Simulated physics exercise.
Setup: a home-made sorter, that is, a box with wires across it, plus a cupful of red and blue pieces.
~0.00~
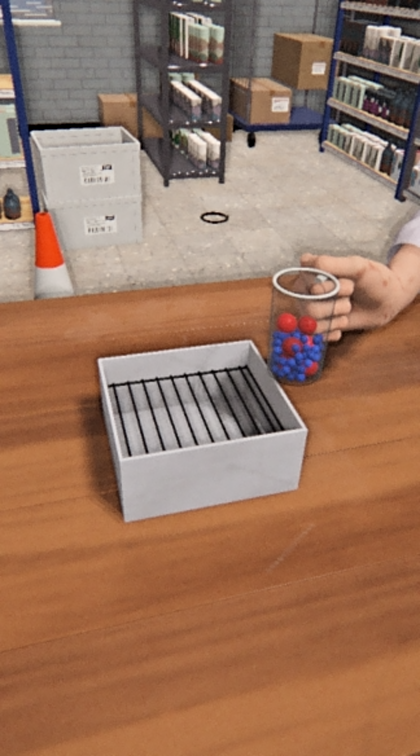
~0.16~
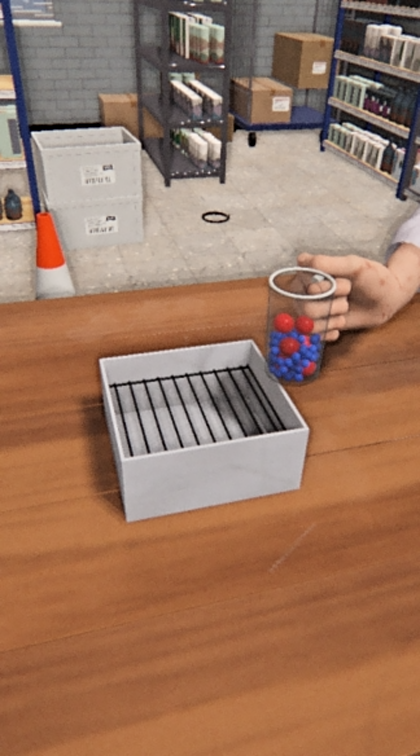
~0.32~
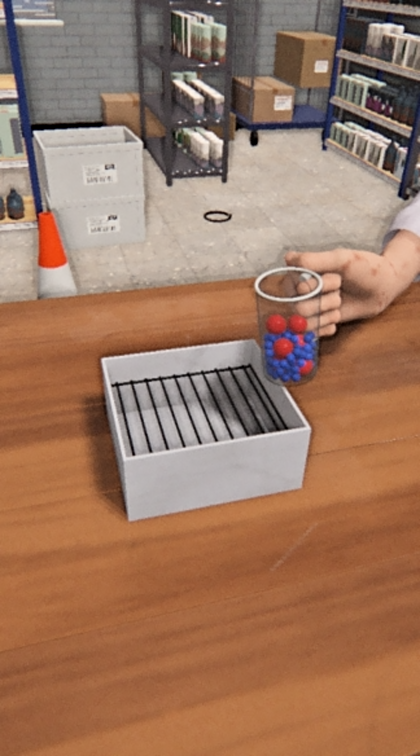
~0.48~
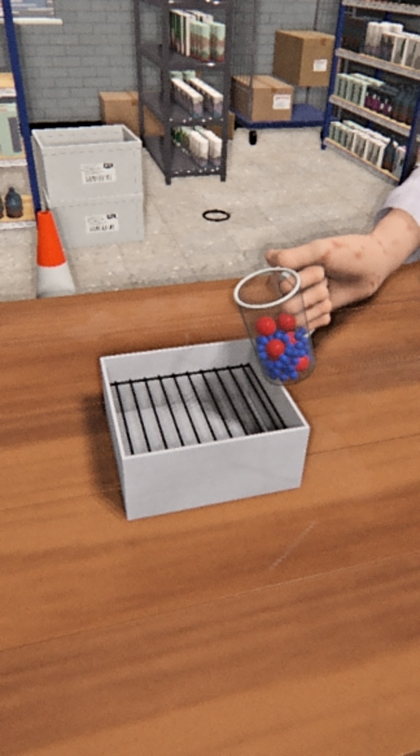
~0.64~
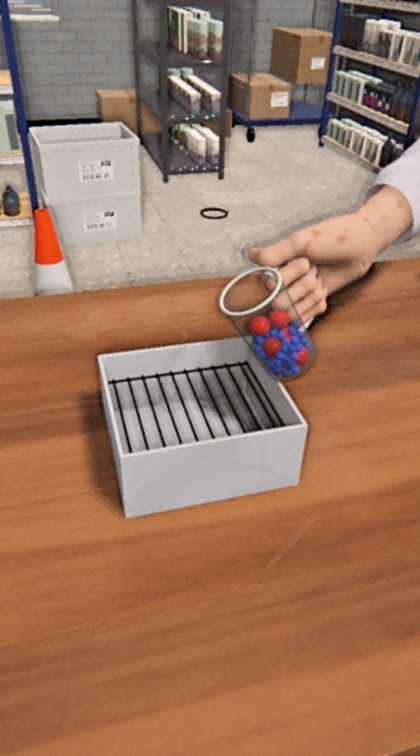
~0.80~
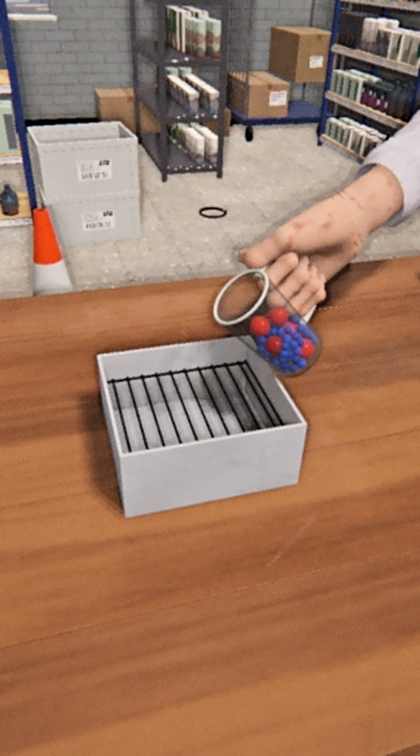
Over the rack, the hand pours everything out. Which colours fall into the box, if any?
The red bits sit on the grille. Blue bits? They slip past the grid.
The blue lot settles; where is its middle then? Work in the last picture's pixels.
Near pixel (215, 450).
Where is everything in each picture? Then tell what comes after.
The first frame shows cup at (300, 329), upright; rack at (140, 425), 12 wires across; red sweets at (306, 345), wider than the gaps; blue sweets at (293, 349), narrower than the gaps.
The second frame shows cup at (297, 329), upright; blue ones at (290, 349).
The third frame shows cup at (289, 329), tipped 7°; red ones at (298, 344).
The fourth frame shows cup at (278, 329), tipped 19°; blue ones at (281, 347).
The fifth frame shows cup at (272, 328), tipped 30°; red ones at (288, 337).
The sixth frame shows cup at (271, 327), tipped 42°; rack at (140, 421); red ones at (290, 332); blue ones at (283, 339).
Around 1.17 s, red ones, all in the cup; blue ones, all in the cup.
Around 1.57 s, red ones, all in the cup; blue ones, all in the cup.
Around 2.04 s, red ones, all on or over the wires; blue ones, about half on or over the wires, about half under the rack.
Finally (3.2 s), red ones, all on the wires, none under the rack; blue ones, a stray few on the wires, nearly all under the rack.
